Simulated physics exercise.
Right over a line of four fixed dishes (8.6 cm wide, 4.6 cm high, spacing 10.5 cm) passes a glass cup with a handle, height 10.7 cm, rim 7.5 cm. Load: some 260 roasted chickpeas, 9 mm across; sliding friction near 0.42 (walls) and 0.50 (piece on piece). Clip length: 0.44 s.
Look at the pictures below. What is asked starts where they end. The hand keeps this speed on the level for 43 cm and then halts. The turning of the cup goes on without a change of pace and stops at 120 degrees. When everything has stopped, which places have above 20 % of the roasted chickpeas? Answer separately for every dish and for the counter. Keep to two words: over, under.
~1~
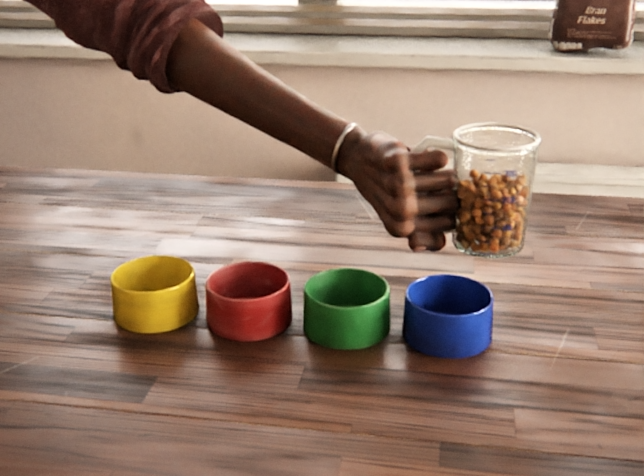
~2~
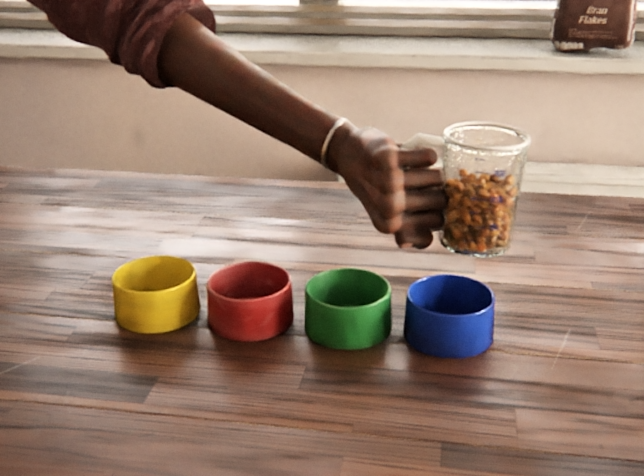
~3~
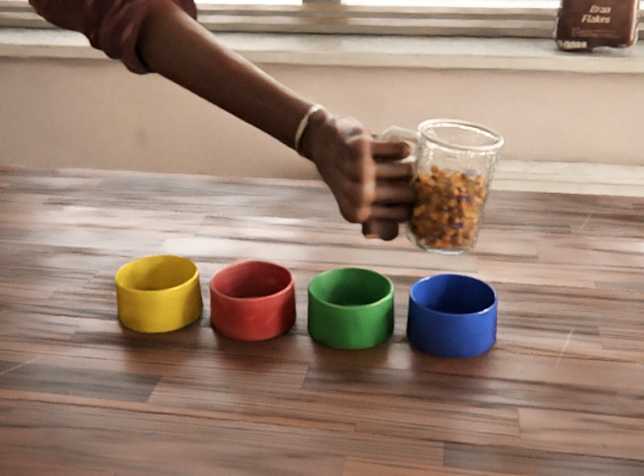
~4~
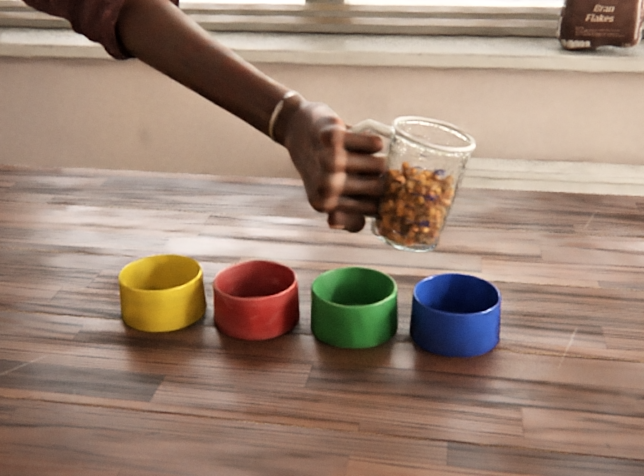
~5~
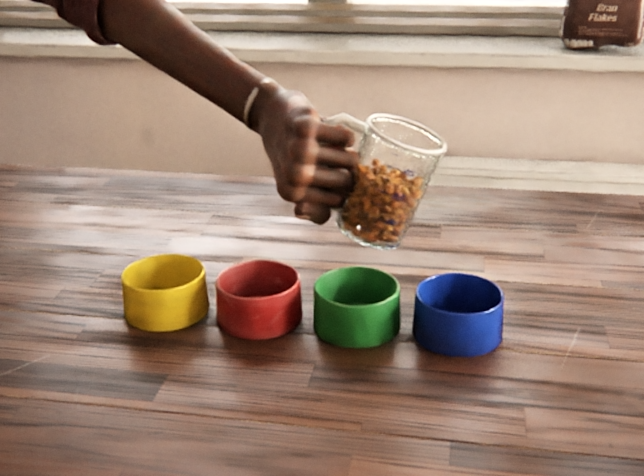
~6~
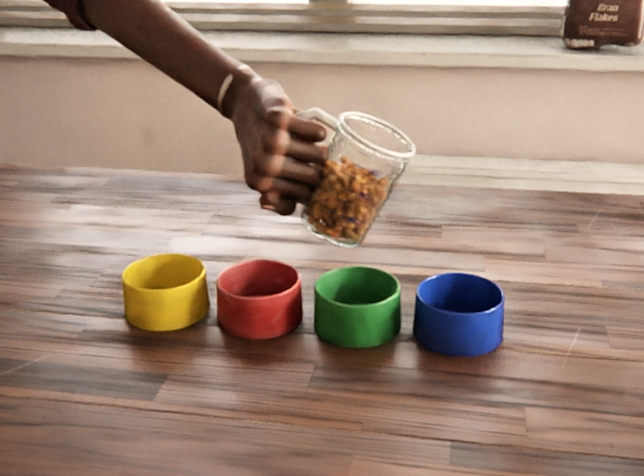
Result: Red dish: Ends up with a fifth or less; blue dish: Ends up with a fifth or less; green dish: Ends up with a fifth or less; yellow dish: Ends up with more than a fifth; counter: Ends up with a fifth or less.
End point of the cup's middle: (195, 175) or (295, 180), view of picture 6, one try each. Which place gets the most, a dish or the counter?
The largest share ends at red first and at green second.
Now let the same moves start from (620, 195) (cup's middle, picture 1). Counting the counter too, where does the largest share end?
Red.
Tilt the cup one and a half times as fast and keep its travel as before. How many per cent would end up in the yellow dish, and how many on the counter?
Then the yellow dish would get 100 and the counter 0.
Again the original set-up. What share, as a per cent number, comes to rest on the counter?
I'd reckon around 0 per cent.
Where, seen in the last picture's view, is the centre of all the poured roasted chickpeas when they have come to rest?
(166, 287).
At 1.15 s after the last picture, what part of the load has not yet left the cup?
My estimate is about 95 per cent.
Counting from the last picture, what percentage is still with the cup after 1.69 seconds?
It comes out close to 20 per cent.
Then, 0.69 s after the last picture, tilt 69 degrees; cup holds 100 %.
Then, 1.15 s after the last picture, tilt 99 degrees; cup holds 95 %.
Then, 1.69 s after the last picture, tilt 120 degrees; cup holds 20 %, yellow 75 %.
In the end, red 0 %, blue 0 %, green 0 %, yellow 100 %, counter 0 %.
